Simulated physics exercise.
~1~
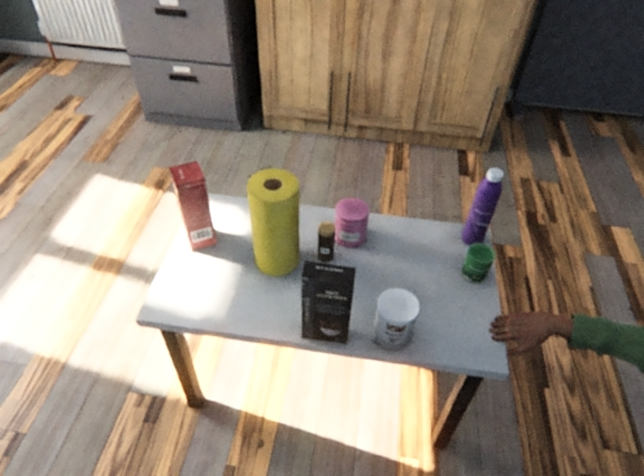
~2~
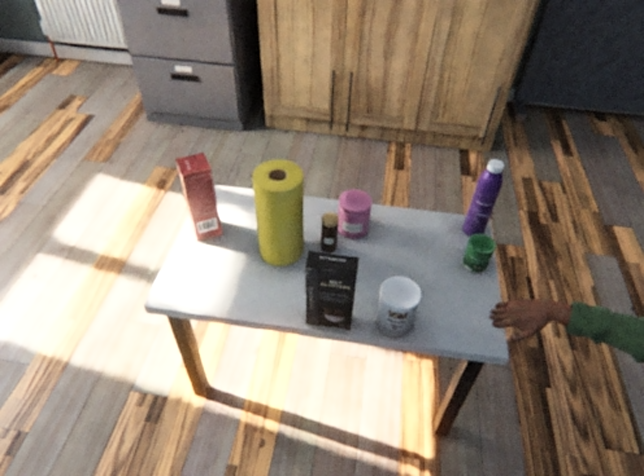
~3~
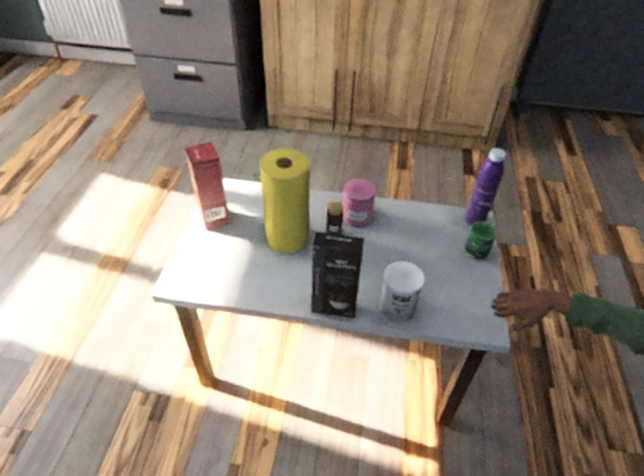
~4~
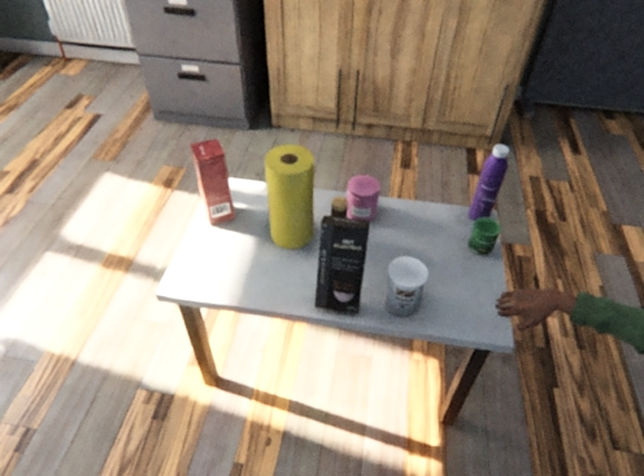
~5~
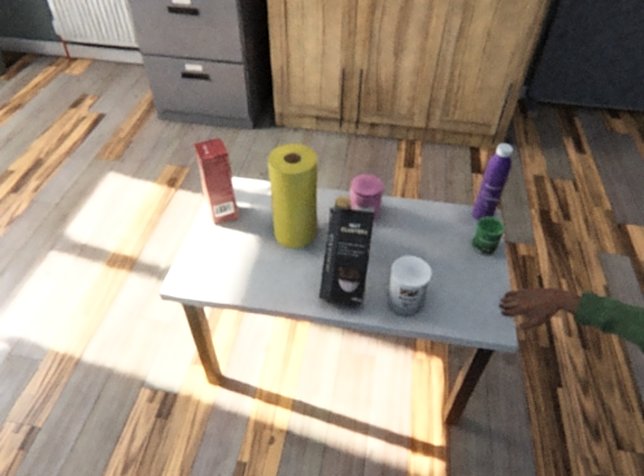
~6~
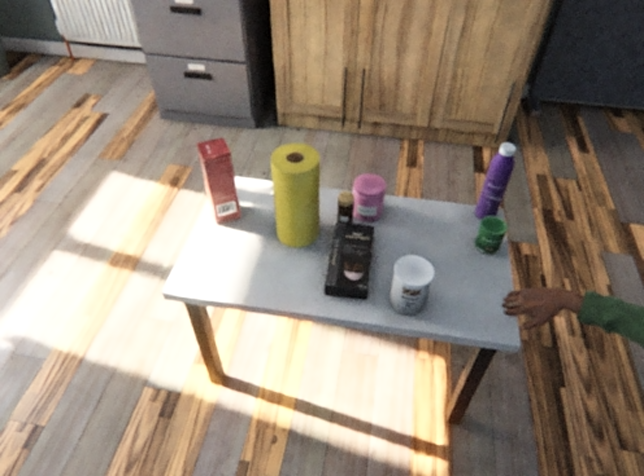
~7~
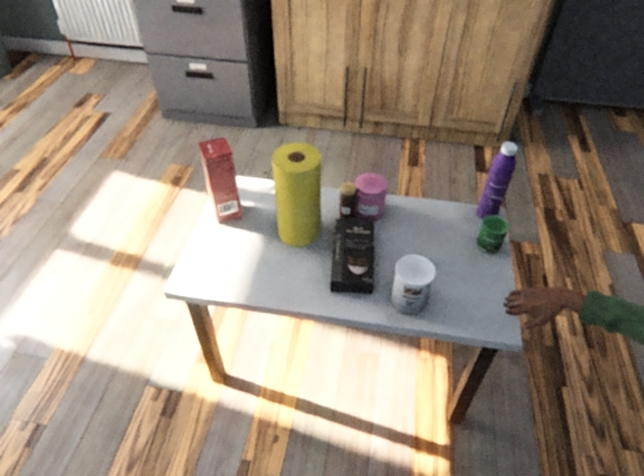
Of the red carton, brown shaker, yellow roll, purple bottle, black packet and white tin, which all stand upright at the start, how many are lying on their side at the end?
Only one of them ends up on its side, the black packet, which tips backward onto the tabletop.
A light work table holding a red carton, a yellow roll, a black packet, tins, a jar and bottles slides a short way away from the viewer across the wooden floor, while a hand rests by its right edge. At first everything rides along upright. As the table slows to a stop, the black packet near the front begins to lean backward, away from the viewer. It keeps tipping toward the small brown shaker behind it and drops down onto the tabletop. By the end the packet lies fallen and the shaker leans slightly, while the other items still stand in their places.
